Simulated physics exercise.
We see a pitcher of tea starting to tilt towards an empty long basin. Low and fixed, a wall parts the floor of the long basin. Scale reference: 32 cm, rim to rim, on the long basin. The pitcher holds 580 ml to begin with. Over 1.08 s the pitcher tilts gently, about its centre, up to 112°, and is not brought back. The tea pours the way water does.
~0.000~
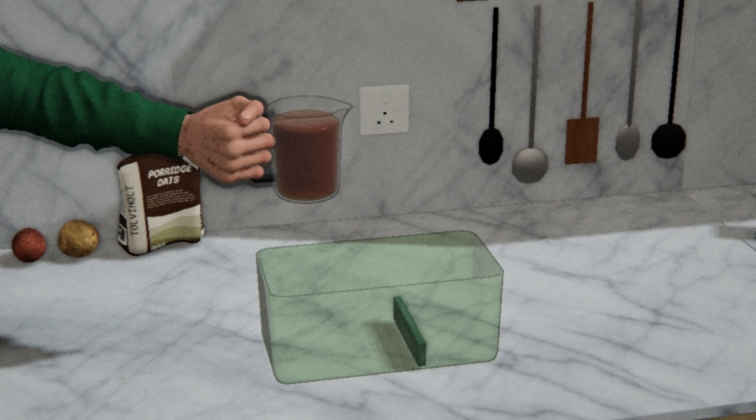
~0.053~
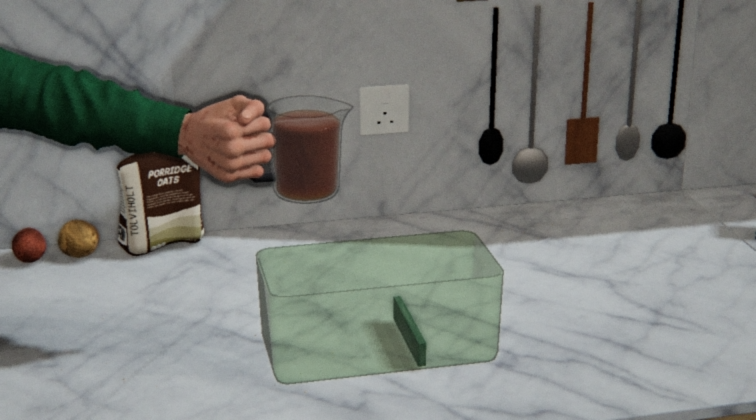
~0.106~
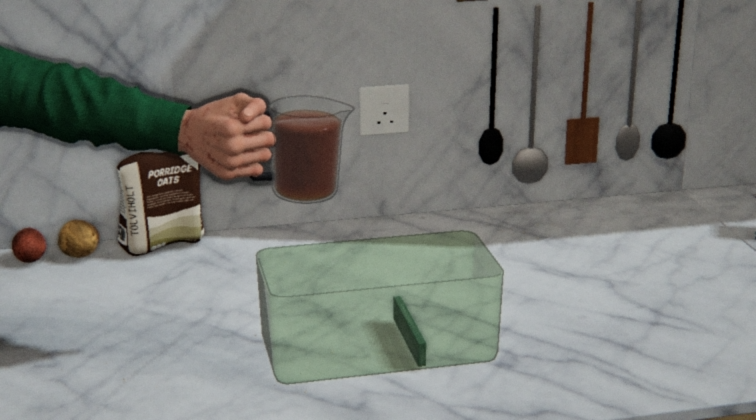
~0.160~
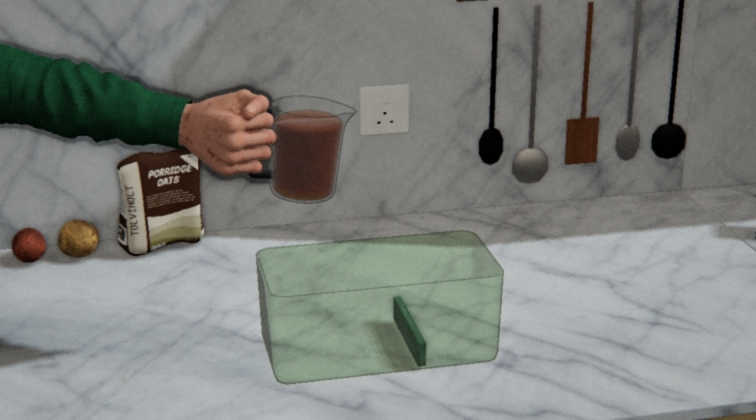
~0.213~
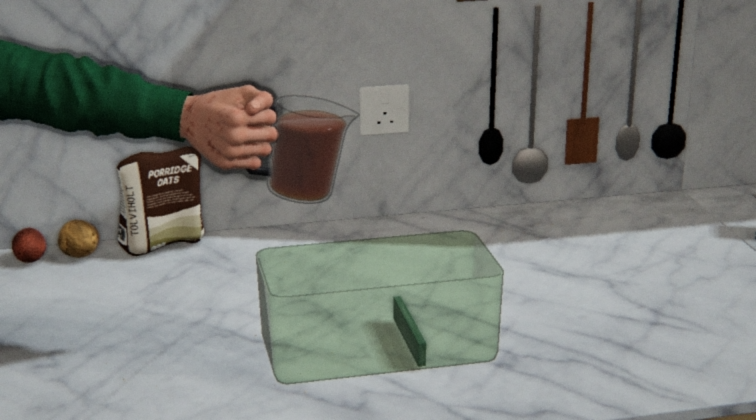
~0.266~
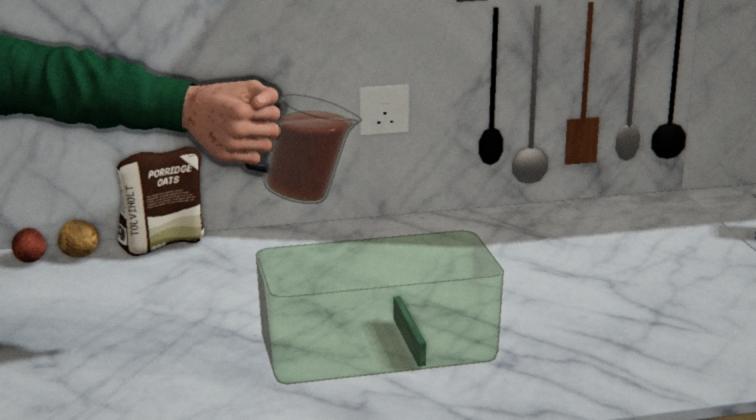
A clear pitcher of reddish-brown tea, gripped by a hand in a green sleeve reaching in from the left, hangs upright above a marble kitchen counter, seen from the front and slightly above. Below sits an empty, translucent green long basin with a dark green wall inside, near porridge oats and hanging utensils. The hand gradually tilts the pitcher rightward while the camera stays still.
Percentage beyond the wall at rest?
62 per cent.
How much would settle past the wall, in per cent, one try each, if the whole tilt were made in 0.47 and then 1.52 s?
Respectively about 35 and 70 percent.
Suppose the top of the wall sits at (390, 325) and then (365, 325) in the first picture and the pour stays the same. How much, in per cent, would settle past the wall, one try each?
85 per cent first, 90 per cent second.
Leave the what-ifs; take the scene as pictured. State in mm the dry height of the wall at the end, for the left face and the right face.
Near 30 mm for the left and near 14 mm for the right.
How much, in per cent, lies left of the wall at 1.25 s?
I'd put it at close to 36 %.
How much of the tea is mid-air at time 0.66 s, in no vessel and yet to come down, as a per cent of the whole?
Roughly 20 percent.
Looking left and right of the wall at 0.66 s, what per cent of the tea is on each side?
1 per cent left and 5 right, roughly.
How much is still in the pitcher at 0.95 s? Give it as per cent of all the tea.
Some 18 per cent.
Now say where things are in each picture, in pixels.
In the first frame, it leans 0°; its right rim is at (352, 105); the tea meets the walls at (270, 121) and (340, 116); the long basin's rim runs from (263, 274) to (489, 253); the wall's top is at (409, 320).
In the second frame, it leans 1°; its right rim is at (353, 105); the tea meets the walls at (270, 121) and (340, 116).
In the third frame, it leans 3°; its right rim is at (354, 107); the tea meets the walls at (271, 121) and (341, 117).
In the fourth frame, it leans 6°; its right rim is at (357, 110); the tea meets the walls at (274, 121) and (343, 117).
In the fifth frame, it leans 10°; its right rim is at (359, 113); the tea meets the walls at (276, 122) and (346, 117).
In the sixth frame, it leans 16°; its right rim is at (362, 118); the tea meets the walls at (277, 124) and (351, 118).
Then, 0.66 s in, the tilt is 75° and 74 per cent is still to pour, 1 is left of the wall and 5 right of it.
Then, 0.95 s in, the tilt is 108° and 18 per cent is still to pour, 12 is left of the wall and 48 right of it.
Then, 1.25 s in, the tilt is 112° and 0 per cent is still to pour, 36 is left of the wall and 61 right of it.
Then, 1.58 s in, the tilt is 112° and 0 per cent is still to pour, 37 is left of the wall and 62 right of it.
Finally, 37 per cent lies left of the wall, 62 right of it and 1 outside.
